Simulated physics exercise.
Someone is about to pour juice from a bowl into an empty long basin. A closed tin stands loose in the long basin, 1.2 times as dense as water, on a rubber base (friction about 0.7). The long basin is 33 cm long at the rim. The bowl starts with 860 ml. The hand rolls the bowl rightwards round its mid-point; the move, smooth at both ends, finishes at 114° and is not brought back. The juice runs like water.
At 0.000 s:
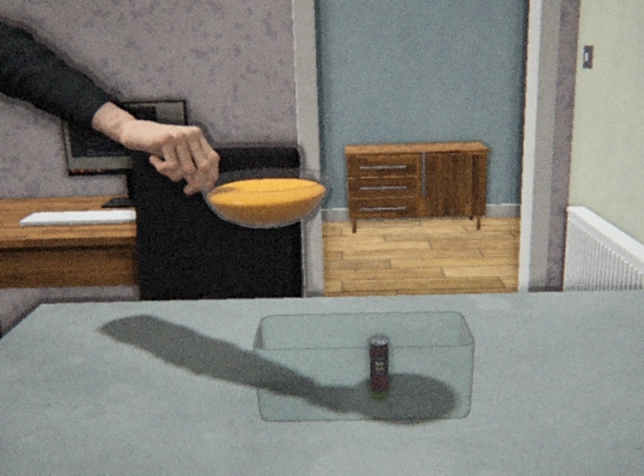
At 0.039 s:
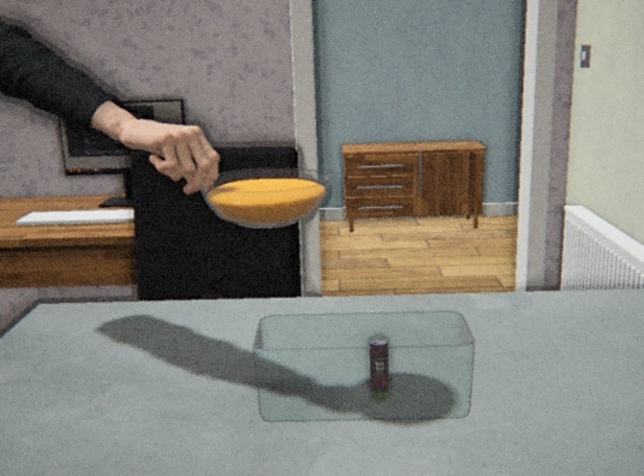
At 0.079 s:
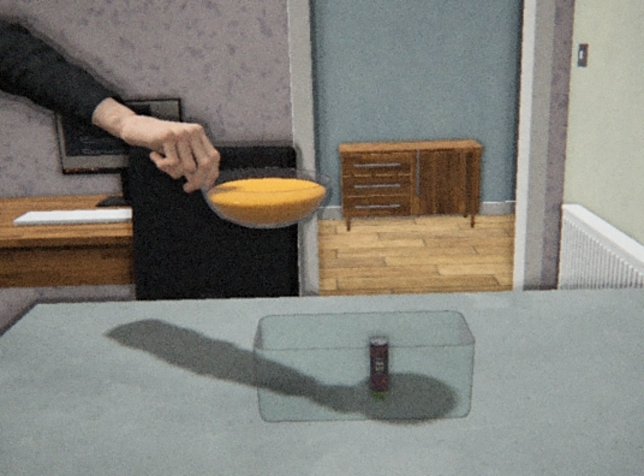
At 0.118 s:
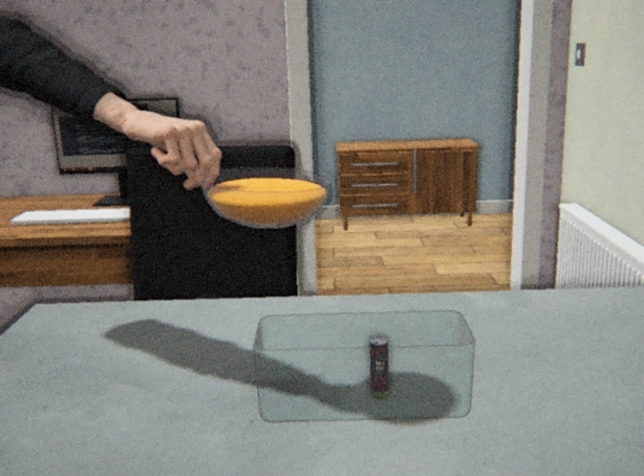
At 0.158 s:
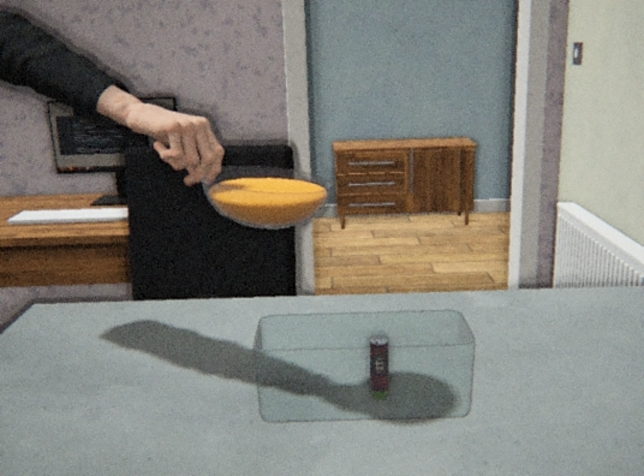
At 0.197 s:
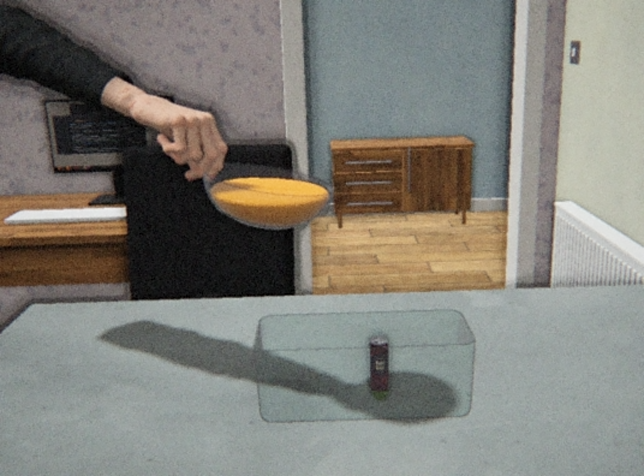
A hand slowly tilts a bowl of orange juice slightly rightwards above a clear basin holding a small dark tin.
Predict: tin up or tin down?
It remains upright.
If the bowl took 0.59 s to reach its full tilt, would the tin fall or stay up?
The tin falls.
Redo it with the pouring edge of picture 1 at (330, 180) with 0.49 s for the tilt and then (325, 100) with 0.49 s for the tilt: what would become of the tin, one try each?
First it goes over; then it keeps standing.
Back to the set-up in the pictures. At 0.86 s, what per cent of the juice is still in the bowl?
Some 0 per cent.
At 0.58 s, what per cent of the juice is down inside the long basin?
About 14 per cent.
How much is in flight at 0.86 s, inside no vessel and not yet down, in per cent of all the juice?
Some 4 per cent.
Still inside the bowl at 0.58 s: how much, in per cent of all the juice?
Near 20 in a hundred.
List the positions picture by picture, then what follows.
It leans 0°; its right rim is at (330, 179); the juice meets the walls at (208, 191) and (326, 188); the long basin's rim runs from (257, 333) to (468, 329); the tin's top is at (379, 344), in the first frame.
It leans 0°; its right rim is at (330, 179); the juice meets the walls at (208, 191) and (326, 188), in the second frame.
It leans 2°; its right rim is at (330, 181); the juice meets the walls at (208, 190) and (327, 189), in the third frame.
It leans 4°; its right rim is at (331, 183); the juice meets the walls at (208, 189) and (327, 190), in the fourth frame.
It leans 7°; its right rim is at (332, 186); the juice meets the walls at (209, 188) and (328, 191), in the fifth frame.
It leans 11°; its right rim is at (333, 191); the juice meets the walls at (210, 187) and (330, 192), in the sixth frame.
Then, 0.58 s in, the tilt is 74° and 19 per cent is still to pour; the tin stands where it began.
Then, 0.86 s in, the tilt is 110° and 0 per cent is still to pour; the tin stands 1 cm from where it began.
Then, 1.15 s in, the tilt is 114° and 0 per cent is still to pour; the tin stands where it began.
Then, 1.47 s in, the tilt is 114° and 0 per cent is still to pour; the tin stands where it began.
Finally, the tin stands where it began.
